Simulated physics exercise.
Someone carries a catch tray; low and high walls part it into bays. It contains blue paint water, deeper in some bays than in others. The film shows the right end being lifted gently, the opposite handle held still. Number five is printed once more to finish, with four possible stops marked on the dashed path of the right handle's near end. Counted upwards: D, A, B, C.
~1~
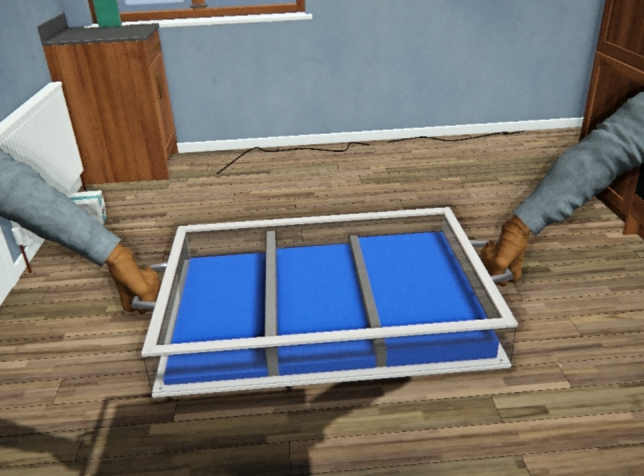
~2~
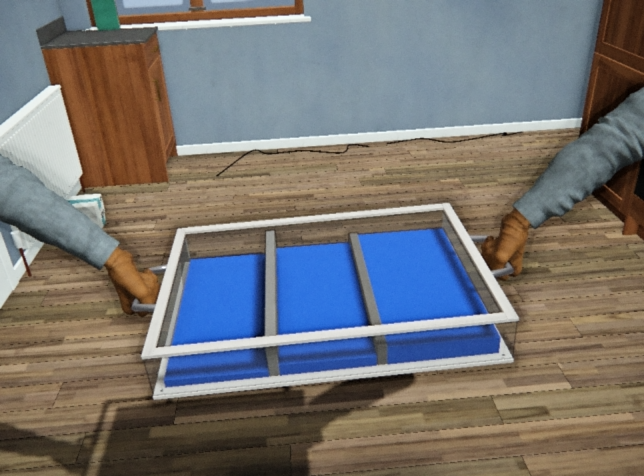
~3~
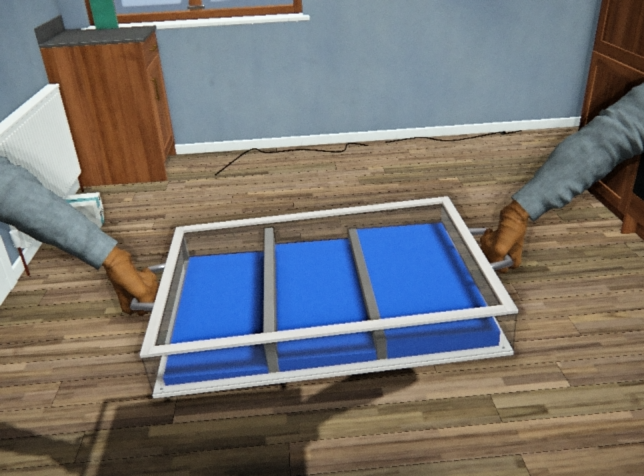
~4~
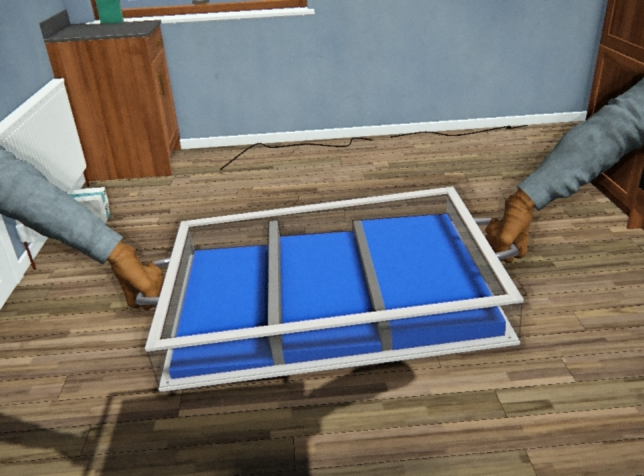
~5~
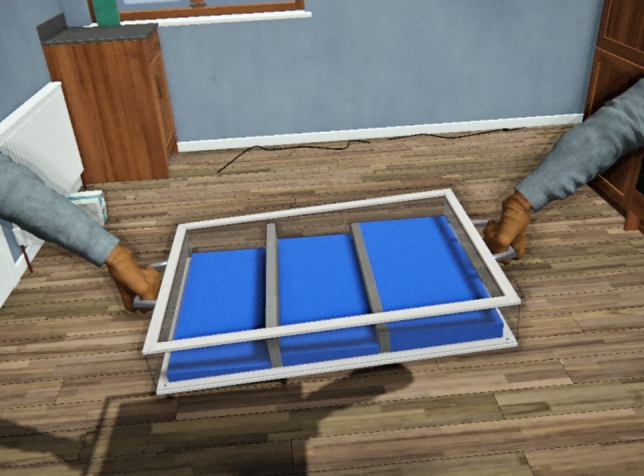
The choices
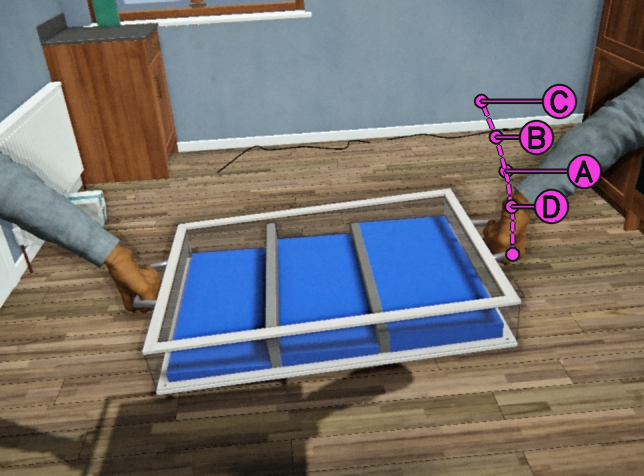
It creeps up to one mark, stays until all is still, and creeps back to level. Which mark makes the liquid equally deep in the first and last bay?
I would pick stop A.
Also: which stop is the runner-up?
Stop D.
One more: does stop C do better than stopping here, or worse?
Stop C is worse.
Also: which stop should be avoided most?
Stop C.
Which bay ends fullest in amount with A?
That is the middle bay.
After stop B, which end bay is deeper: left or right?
The left one.
In magenta, A at (506, 171); B at (496, 137); C at (481, 101); D at (511, 206).
If A is chosen, the two end bays stand about equally deep; nothing spills.
If B is chosen, the left end bay stands much deeper than the other; nothing spills.
If C is chosen, the left end bay stands much deeper than the other; nothing spills.
If D is chosen, the right end bay stands a little deeper than the other; nothing spills.
